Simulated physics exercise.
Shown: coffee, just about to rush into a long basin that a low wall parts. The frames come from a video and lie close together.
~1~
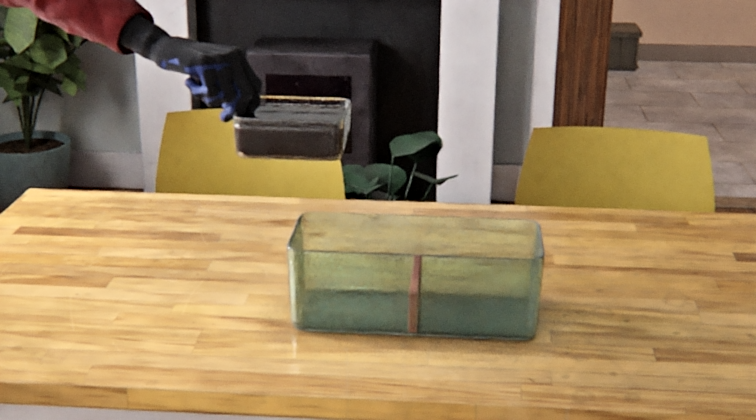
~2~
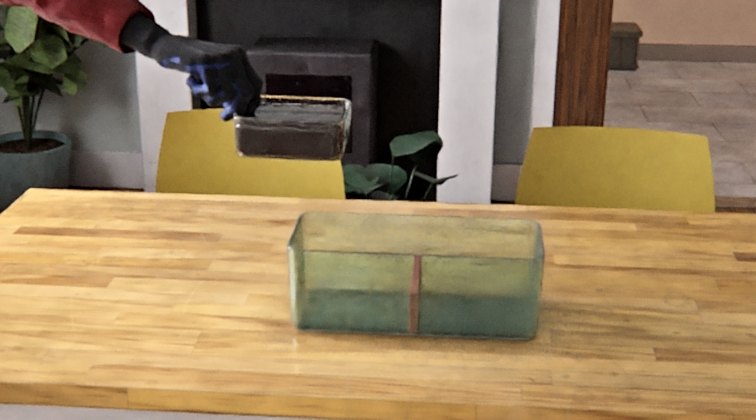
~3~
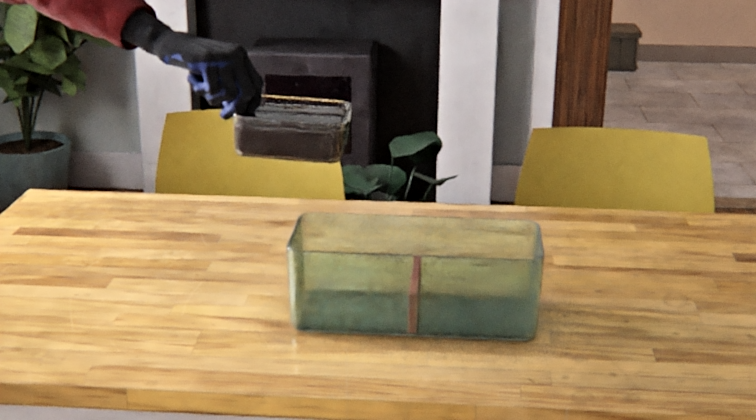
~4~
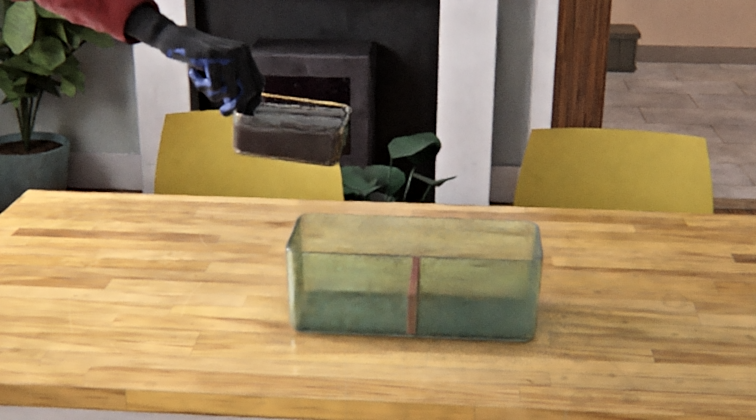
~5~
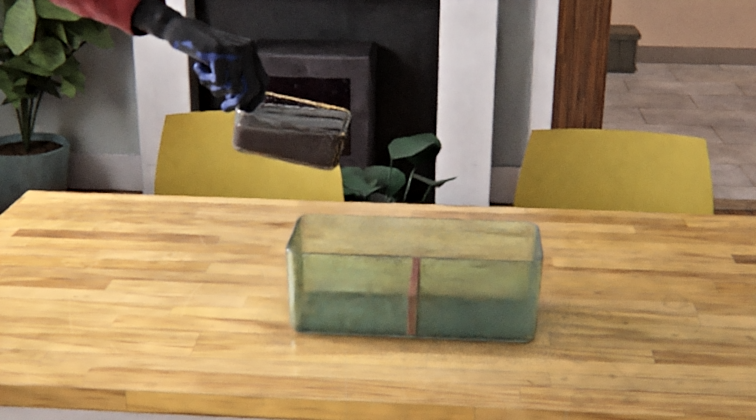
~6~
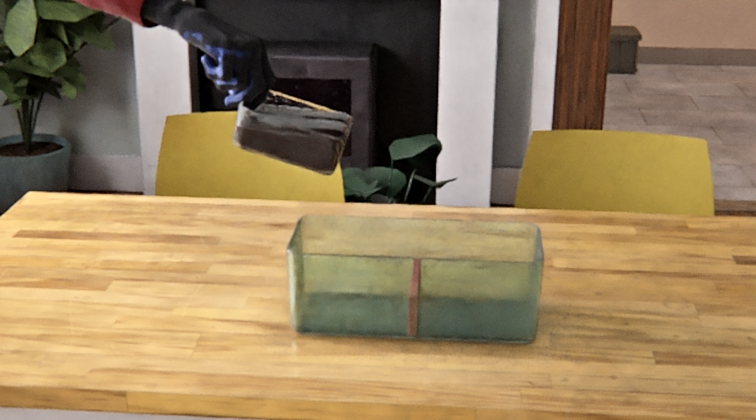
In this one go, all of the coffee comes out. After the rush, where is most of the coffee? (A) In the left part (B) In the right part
Answer: A.
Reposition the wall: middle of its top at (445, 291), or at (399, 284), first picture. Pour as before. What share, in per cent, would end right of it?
In order, 10 and 50 in a hundred.
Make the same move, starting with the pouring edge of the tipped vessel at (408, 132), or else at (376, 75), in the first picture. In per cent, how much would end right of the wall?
Roughly 75 per cent, and 65 per cent.
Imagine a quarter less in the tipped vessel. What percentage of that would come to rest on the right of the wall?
It would be somewhere near 0 %.
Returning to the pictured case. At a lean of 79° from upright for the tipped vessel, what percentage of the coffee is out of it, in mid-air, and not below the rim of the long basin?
Estimate: Some 45 per cent.
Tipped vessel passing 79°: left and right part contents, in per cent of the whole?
Left side 30 in a hundred, right side 5 in a hundred.
A moment on, the tilt is 79° and 18 per cent is still to pour, 31 is left of the wall and 4 right of it.
Next, the tilt is 113° and 2 per cent is still to pour, 75 is left of the wall and 7 right of it.
Then the tilt is 117° and 0 per cent is still to pour, 85 is left of the wall and 7 right of it.
Later the tilt is 117° and 0 per cent is still to pour, 85 is left of the wall and 8 right of it.
Finally, 85 per cent lies left of the wall, 8 right of it and 8 outside.
